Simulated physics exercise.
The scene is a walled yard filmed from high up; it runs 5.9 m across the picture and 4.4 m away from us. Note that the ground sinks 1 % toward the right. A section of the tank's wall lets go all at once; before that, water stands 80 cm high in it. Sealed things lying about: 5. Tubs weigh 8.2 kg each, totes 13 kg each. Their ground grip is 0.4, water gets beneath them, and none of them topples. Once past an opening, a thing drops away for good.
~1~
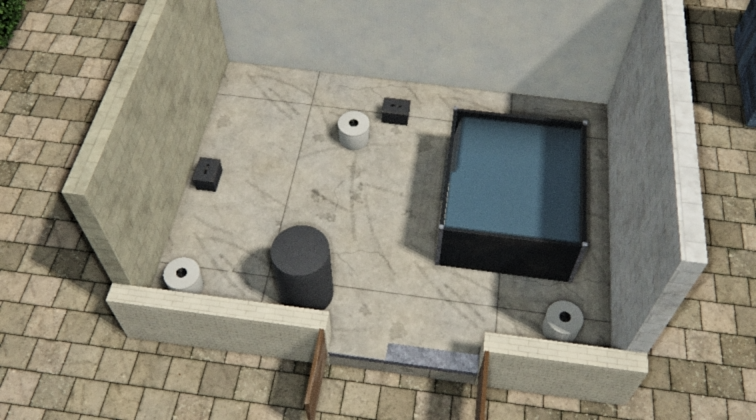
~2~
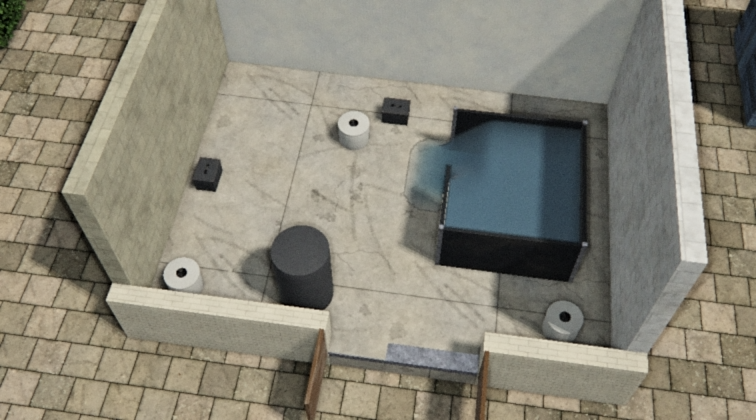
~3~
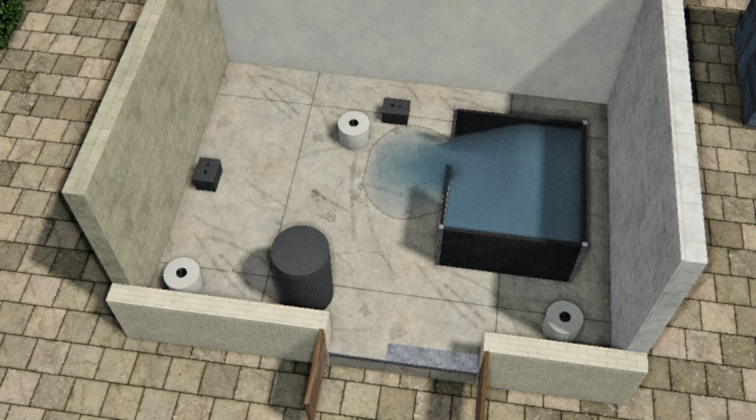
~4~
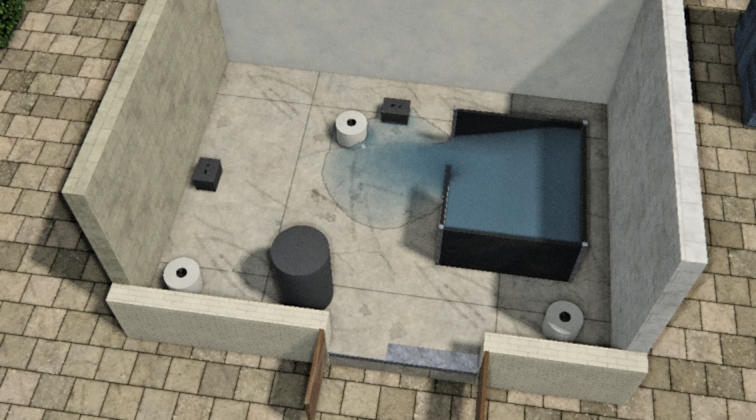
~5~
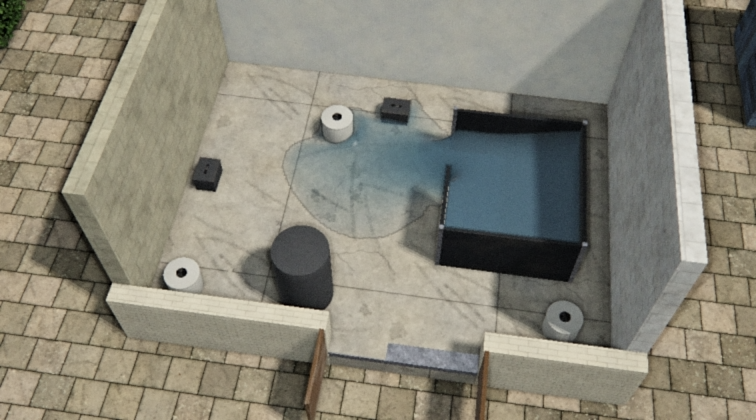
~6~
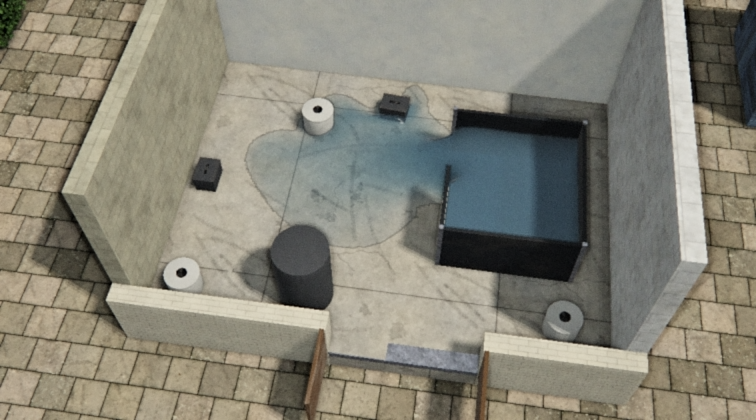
A walled yard with a pale, cracked floor and paving outside is seen from high above by a still camera. A black-sided tank of blue water stands at right, with a dark grey cylinder near the front, three whitish round objects and two small dark boxes around it. The tank's left side opens toward the back, water spreads leftward in a widening pool, and the rear whitish object slides left.
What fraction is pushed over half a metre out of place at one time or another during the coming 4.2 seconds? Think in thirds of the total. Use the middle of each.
My answer: Two thirds or more of the total.
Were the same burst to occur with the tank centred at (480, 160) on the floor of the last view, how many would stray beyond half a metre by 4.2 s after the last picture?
Result: 4.
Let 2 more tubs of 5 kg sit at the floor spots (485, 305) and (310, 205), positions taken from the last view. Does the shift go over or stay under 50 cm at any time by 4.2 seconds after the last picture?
Result, in sequence: Not exceeded / exceeded.
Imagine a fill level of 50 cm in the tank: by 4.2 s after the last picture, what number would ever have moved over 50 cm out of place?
Result: 4.
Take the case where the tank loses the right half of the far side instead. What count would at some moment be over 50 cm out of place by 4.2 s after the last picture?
Count: 4.
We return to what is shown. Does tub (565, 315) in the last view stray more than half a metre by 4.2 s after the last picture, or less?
Within it.
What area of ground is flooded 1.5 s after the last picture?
Some 17 m2.
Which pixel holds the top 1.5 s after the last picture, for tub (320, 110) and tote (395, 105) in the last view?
Around (242, 66) and (283, 67).
Then, 0.4 s after the last picture 2 of 5 are over 50 cm from their spots; 0 afloat.
Then, 1.5 s after the last picture 3 of 5 are over 50 cm from their spots; 4 afloat.
Then, 2.8 s after the last picture 4 of 5 are over 50 cm from their spots; 4 afloat.
Then, 4.2 s after the last picture 4 of 5 are over 50 cm from their spots, and 4 have been at some point; 4 afloat.
